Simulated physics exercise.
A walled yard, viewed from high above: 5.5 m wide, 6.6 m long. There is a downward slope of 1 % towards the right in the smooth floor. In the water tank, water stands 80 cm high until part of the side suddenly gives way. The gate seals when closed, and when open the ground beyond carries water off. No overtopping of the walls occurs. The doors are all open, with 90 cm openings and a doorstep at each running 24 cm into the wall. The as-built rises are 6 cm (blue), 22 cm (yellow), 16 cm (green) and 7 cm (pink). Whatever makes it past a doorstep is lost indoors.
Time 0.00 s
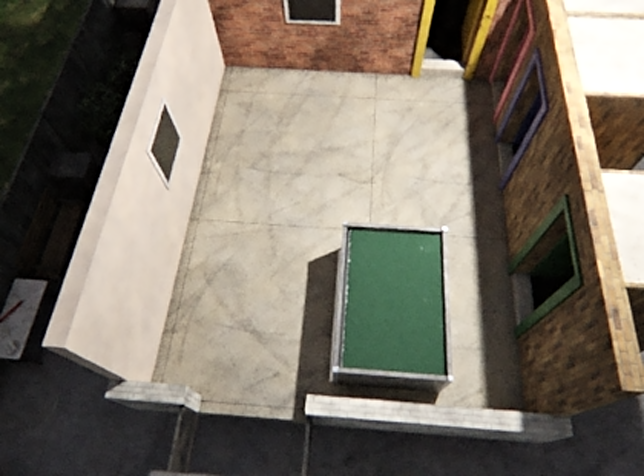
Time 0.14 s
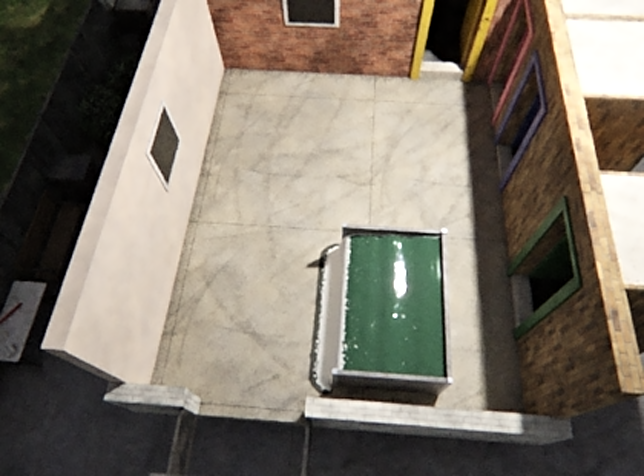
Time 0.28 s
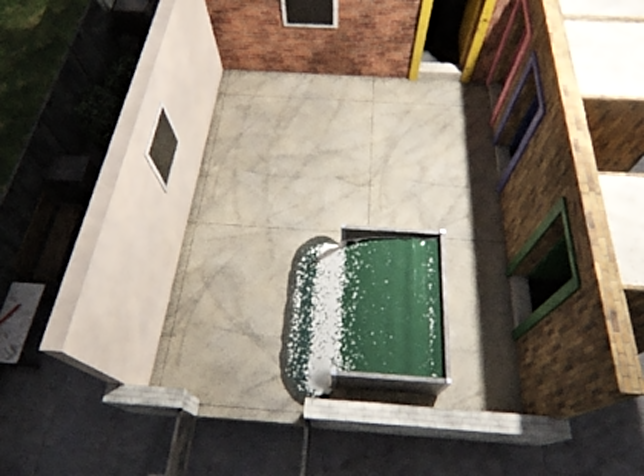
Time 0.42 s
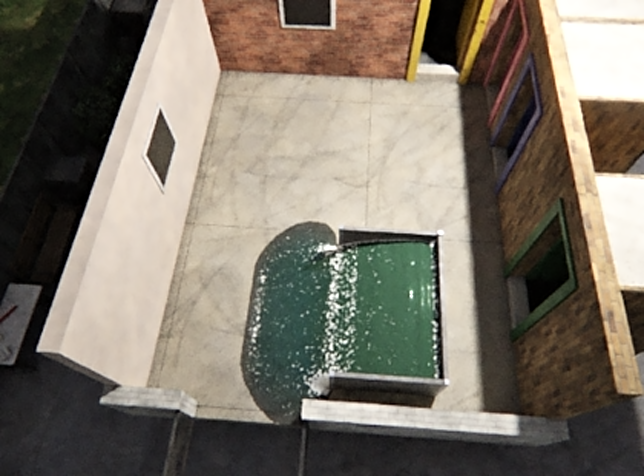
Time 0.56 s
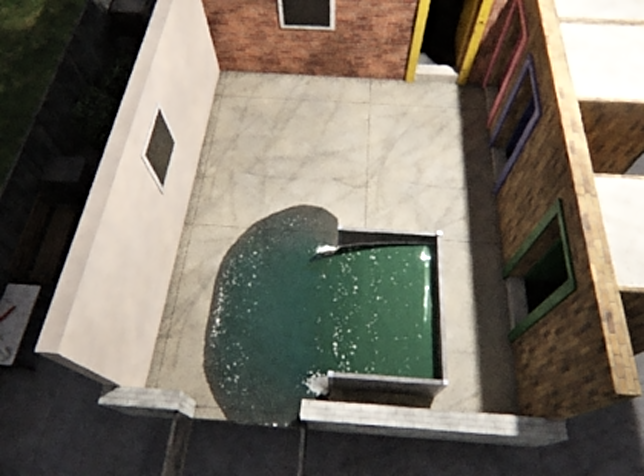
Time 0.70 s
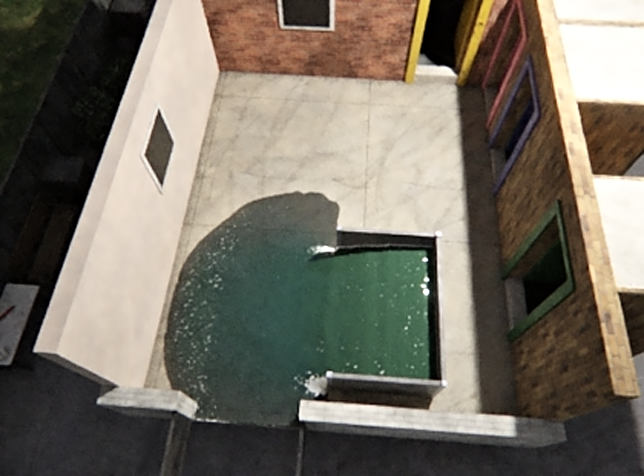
A walled yard with a pale, smooth floor is seen from high above, with a white wall on the left and brick walls at the back and right. A green water tank stands near the low front wall, and yellow, red, blue and green surrounds mark the openings. The tank's left side opens and water pours out with white froth, spreading leftward across the floor in a widening, rounded dark-green sheet.
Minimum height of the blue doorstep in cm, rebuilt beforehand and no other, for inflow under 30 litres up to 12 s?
6.5 cm.
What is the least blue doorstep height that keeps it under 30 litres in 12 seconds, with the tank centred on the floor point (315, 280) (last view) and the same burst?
6.5 cm, give or take.
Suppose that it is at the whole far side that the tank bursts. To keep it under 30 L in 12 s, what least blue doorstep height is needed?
Close to 11.5 cm at the least.
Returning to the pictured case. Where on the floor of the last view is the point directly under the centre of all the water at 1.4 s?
(286, 310) or so.
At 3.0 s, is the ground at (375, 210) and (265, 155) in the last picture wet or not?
First untouched, then soaked.
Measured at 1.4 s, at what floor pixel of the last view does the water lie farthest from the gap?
(199, 159).
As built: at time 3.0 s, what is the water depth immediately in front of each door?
Depths in cm: Blue 0, yellow 0, green 0, pink 0.
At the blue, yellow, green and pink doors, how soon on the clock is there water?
Arrives: Blue 5.5 s / yellow 4.0 s / green 7.0 s / pink 4.5 s.
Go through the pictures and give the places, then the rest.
Still water, 80 cm deep, in the water tank at (393, 297); the blue door at (518, 128) is dry, in the first frame.
The gap is at (342, 307), the front 0.4 m out at (315, 360); the back of the water tank holds 80 cm, in the second frame.
The gap is at (340, 309), the front 0.8 m out at (285, 367); the back of the water tank holds 76 cm, in the third frame.
Water pours out at (338, 311) and has run 1.3 m, to (247, 370); about 12 cm deep outside, 68 cm at the back, in the fourth frame.
Water pours out at (337, 312) and has run 1.9 m, to (208, 355); about 10 cm deep outside, 67 cm at the back, in the fifth frame.
The gap is at (336, 313), the front 2.6 m out at (172, 319); the back of the water tank holds 59 cm; 3.2 m in a straight line remain to the blue door at (511, 134), in the sixth frame.
After 1.4 s water covers 35 % of the floor, deepest (49 cm) near (145, 384); it has not reached the blue door.
After 3.0 s water covers 45 % of the floor, deepest (29 cm) near (219, 75); it has not reached the blue door.
After 12.0 s water covers 100 % of the floor, deepest (14 cm) near (514, 426); 9 cm at the blue door, 35 litres in over its 6 cm doorstep.
At the blue door as built, the water arrived by 5.5 s and peaked near 10 cm at 9.6 s.
With a doorstep of 5 cm, 51 litres would have come in within the 12 s; with 8 cm, 12 litres. So under 30 litres takes about 6.5 cm.
